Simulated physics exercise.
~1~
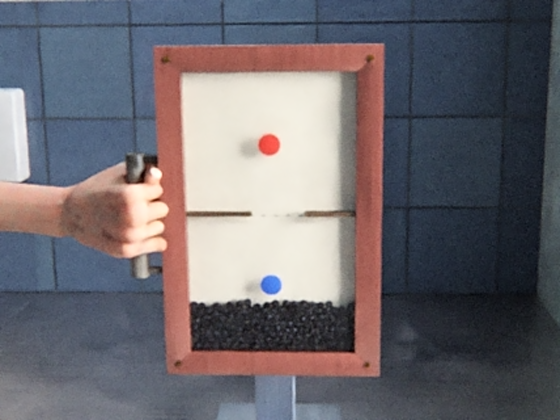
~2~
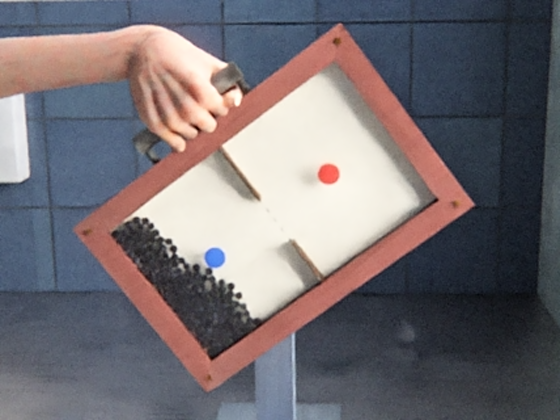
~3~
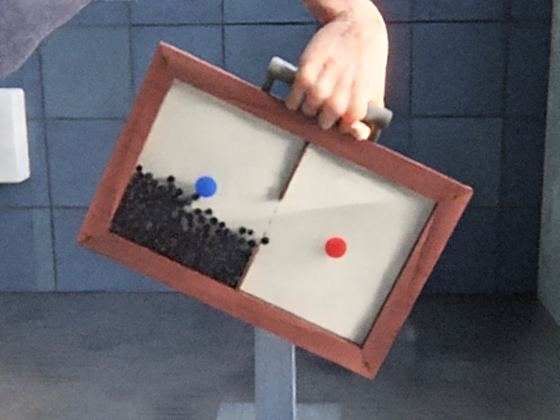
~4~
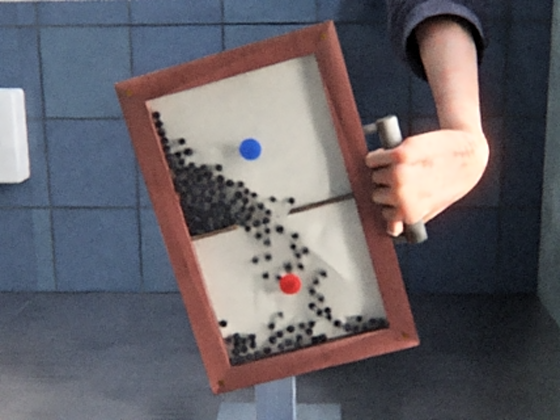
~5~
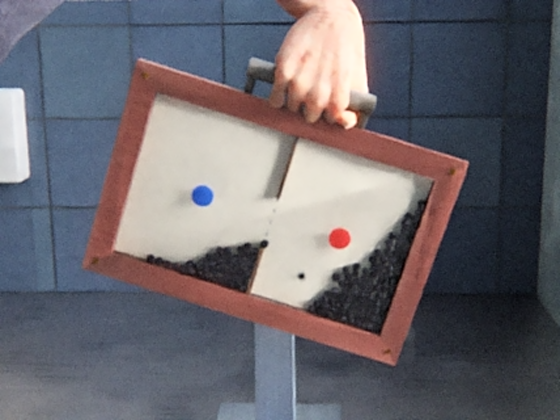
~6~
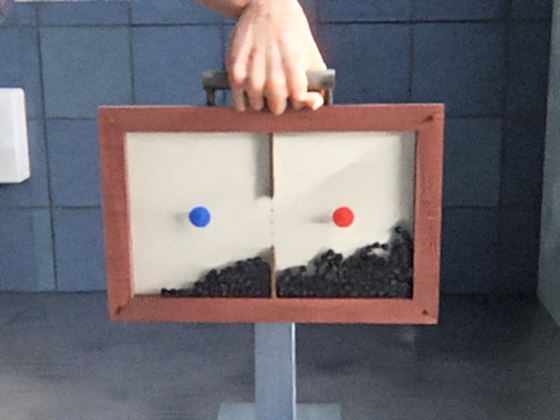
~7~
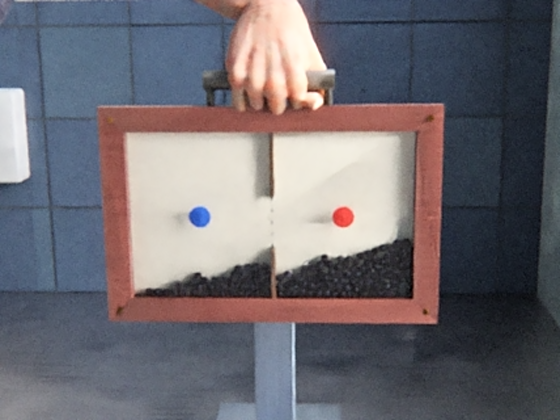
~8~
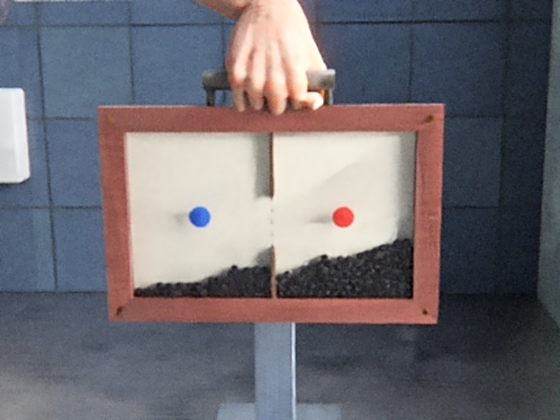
We see a hand turn a framed case of small black beads clockwise until it is nearly upside down, spilling beads from the blue-dot chamber into the red-dot one, then swing it partway back onto its side, where the beads settle, more beside the red dot.
